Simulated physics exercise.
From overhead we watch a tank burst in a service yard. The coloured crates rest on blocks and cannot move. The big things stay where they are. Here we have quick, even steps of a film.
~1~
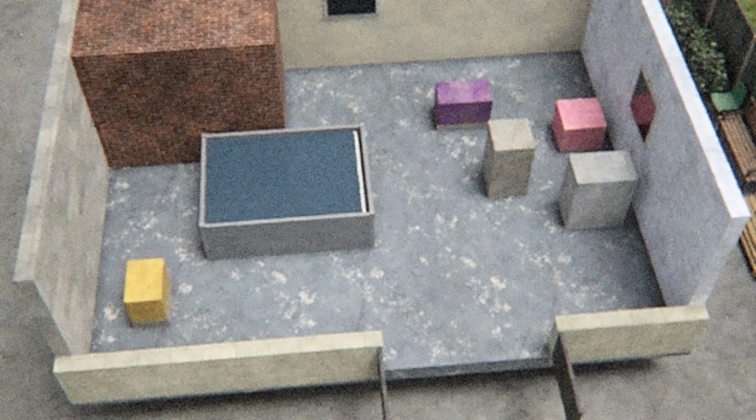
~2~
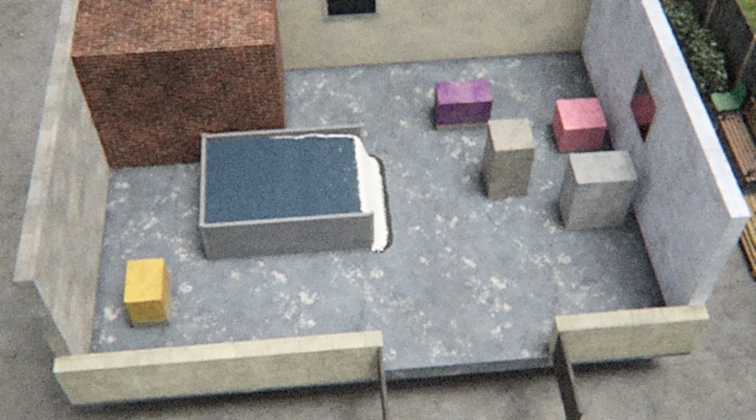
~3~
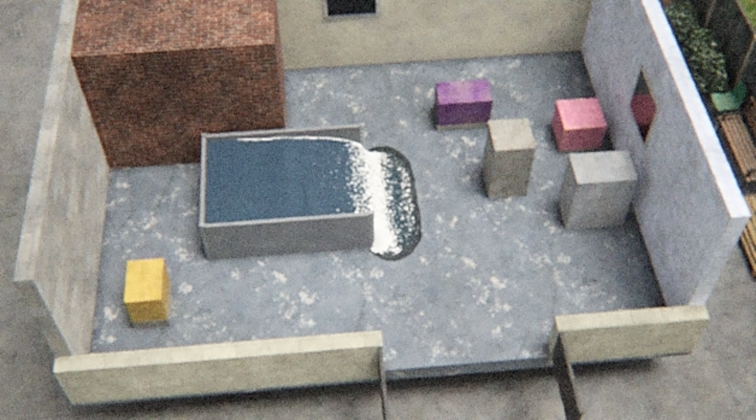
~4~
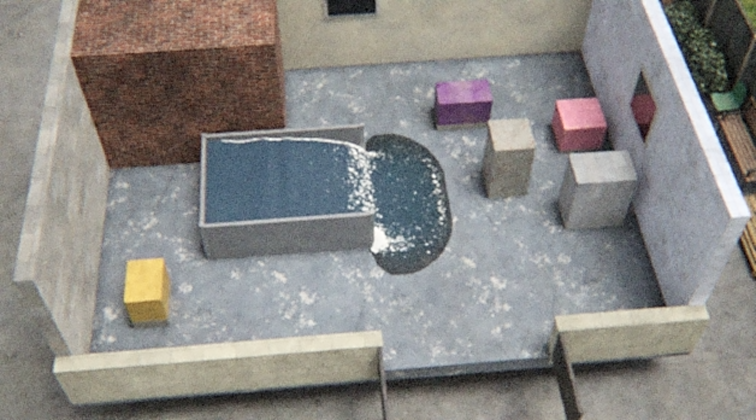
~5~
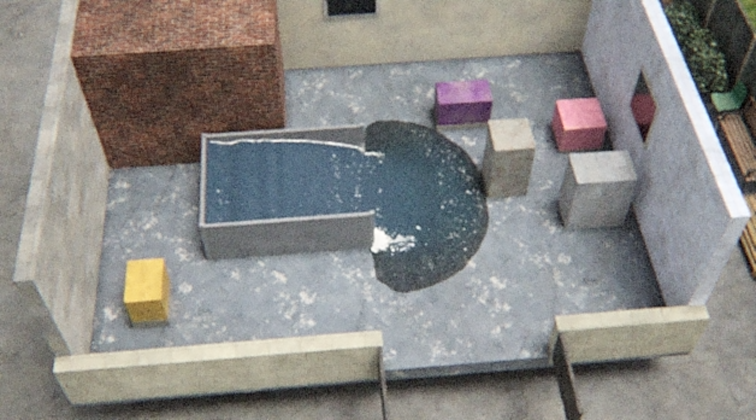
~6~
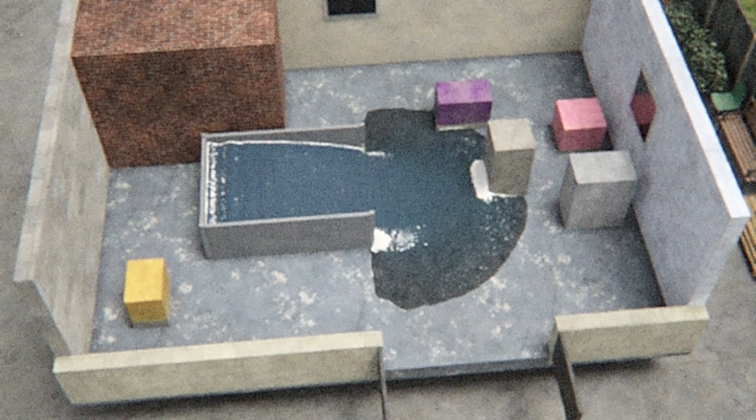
Water bursts from the right end of an open grey tank in a walled service yard, seen from a fixed, high overhead view. A brick block stands behind the tank at left, a yellow box sits front left, and purple, pink and two grey boxes stand right. The water foams white, then fans rightward in a dark, rounded sheet, reaching the nearer grey box and the purple one.
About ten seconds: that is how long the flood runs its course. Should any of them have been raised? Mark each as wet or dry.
Purple crate: Wet; yellow crate: Dry; pink crate: Wet.
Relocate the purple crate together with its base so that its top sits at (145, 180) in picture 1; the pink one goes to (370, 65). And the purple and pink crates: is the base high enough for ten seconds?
Put simply, purple crate is never reached and pink crate is flooded.
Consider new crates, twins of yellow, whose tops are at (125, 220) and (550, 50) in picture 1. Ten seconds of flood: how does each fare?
Crate one: Stays clear. Crate two: Is inundated.
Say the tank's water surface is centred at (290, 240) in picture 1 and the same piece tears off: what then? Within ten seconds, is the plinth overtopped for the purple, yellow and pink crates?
I'd say the purple one is overrun, the yellow one is unharmed and the pink one is overrun.
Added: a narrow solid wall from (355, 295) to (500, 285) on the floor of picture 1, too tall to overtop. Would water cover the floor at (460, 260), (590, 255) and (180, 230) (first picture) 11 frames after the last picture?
Outcome by spot, in order - watered, watered, unwatered.
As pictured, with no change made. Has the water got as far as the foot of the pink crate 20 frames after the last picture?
Pink crate wet.
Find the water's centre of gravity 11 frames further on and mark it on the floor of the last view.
Centre point: Around (422, 199).
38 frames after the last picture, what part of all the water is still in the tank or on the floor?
My figure: Some 92 per cent.
A moment on, water covers 35 % of the floor; the purple crate water round its plinth, the yellow crate not reached, the pink crate water round its plinth.
Next, water covers 50 % of the floor; the purple crate water round its plinth, the yellow crate not reached, the pink crate water round its plinth.
Then, water covers 55 % of the floor; the purple crate water round its plinth, the yellow crate not reached, the pink crate water round its plinth.
Later, water covers 70 % of the floor; the purple crate water round its plinth, the yellow crate not reached, the pink crate water round its plinth.
In the end, water covers 95 % of the floor; the purple crate was topped, the yellow crate stayed above the water, the pink crate was topped.
